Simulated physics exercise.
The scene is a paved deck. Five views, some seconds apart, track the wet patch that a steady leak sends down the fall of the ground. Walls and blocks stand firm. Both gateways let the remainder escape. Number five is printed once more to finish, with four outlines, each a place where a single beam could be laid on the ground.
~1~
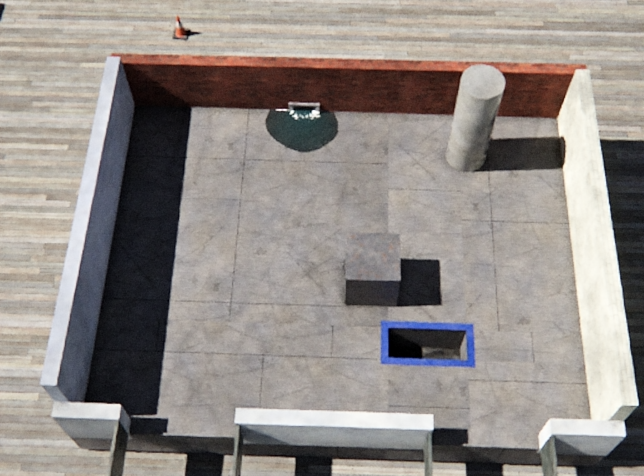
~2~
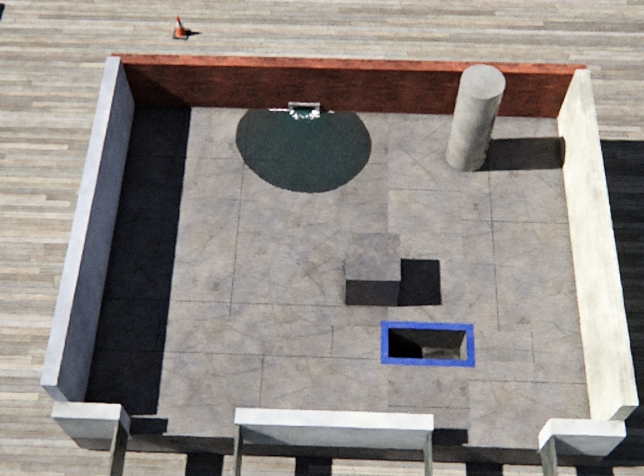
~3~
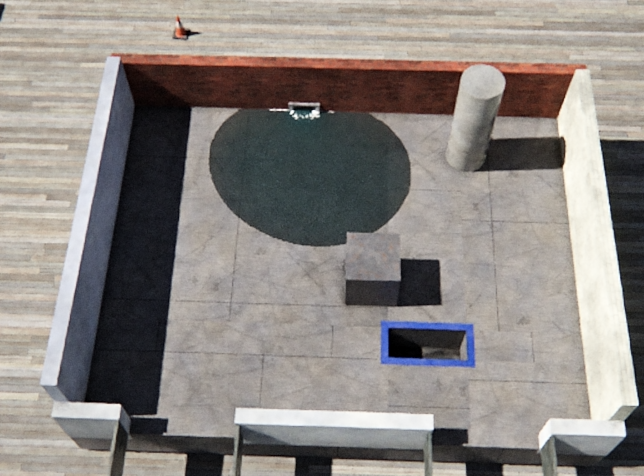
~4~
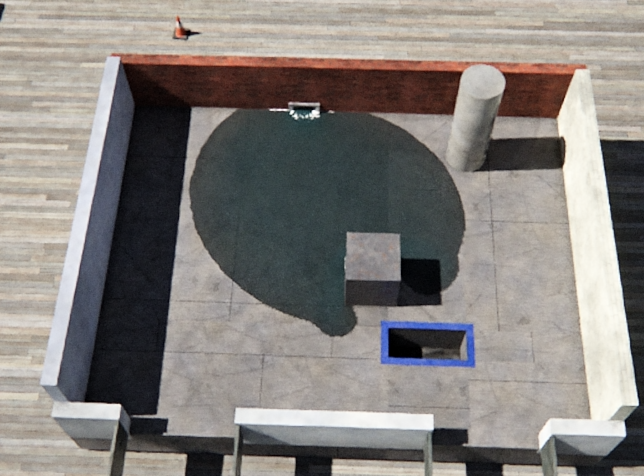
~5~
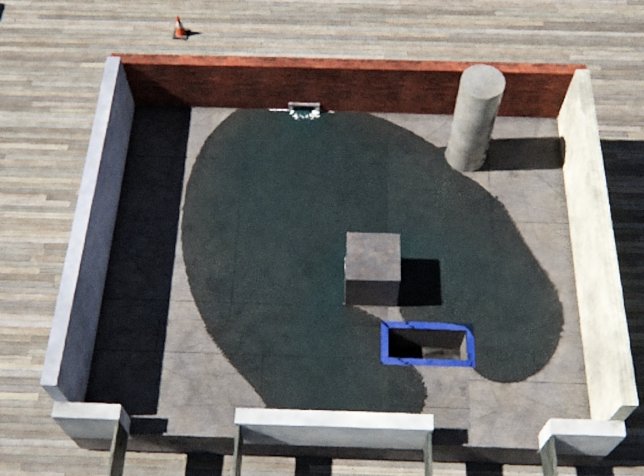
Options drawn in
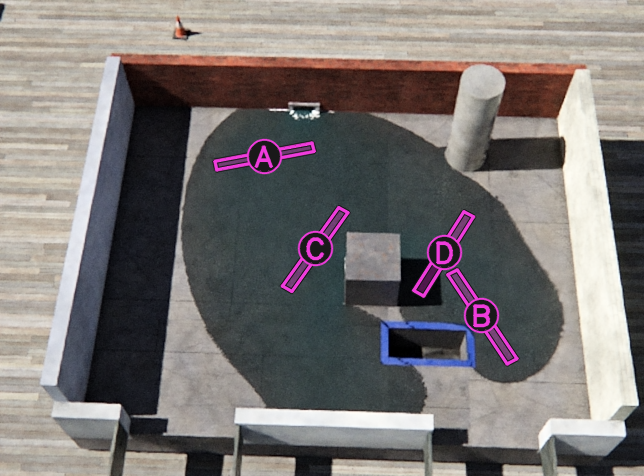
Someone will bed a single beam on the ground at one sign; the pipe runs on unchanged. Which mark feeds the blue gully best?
Take D.
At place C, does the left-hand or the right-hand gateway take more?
More leaves on the right.
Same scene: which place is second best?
That would be B.
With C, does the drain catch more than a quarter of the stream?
No.
On the marked copy, A from (215, 165) to (313, 147); B from (452, 272) to (512, 361); C from (287, 288) to (343, 210); D from (418, 293) to (468, 214).
Choosing A, about 14 % of the stream goes into the blue gully, about 86 % out by the gates.
Choosing B, about 20 % of the stream goes into the blue gully, about 80 % out by the gates.
Choosing C, about 12 % of the stream goes into the blue gully, about 88 % out by the gates.
Choosing D, about 28 % of the stream goes into the blue gully, about 71 % out by the gates.
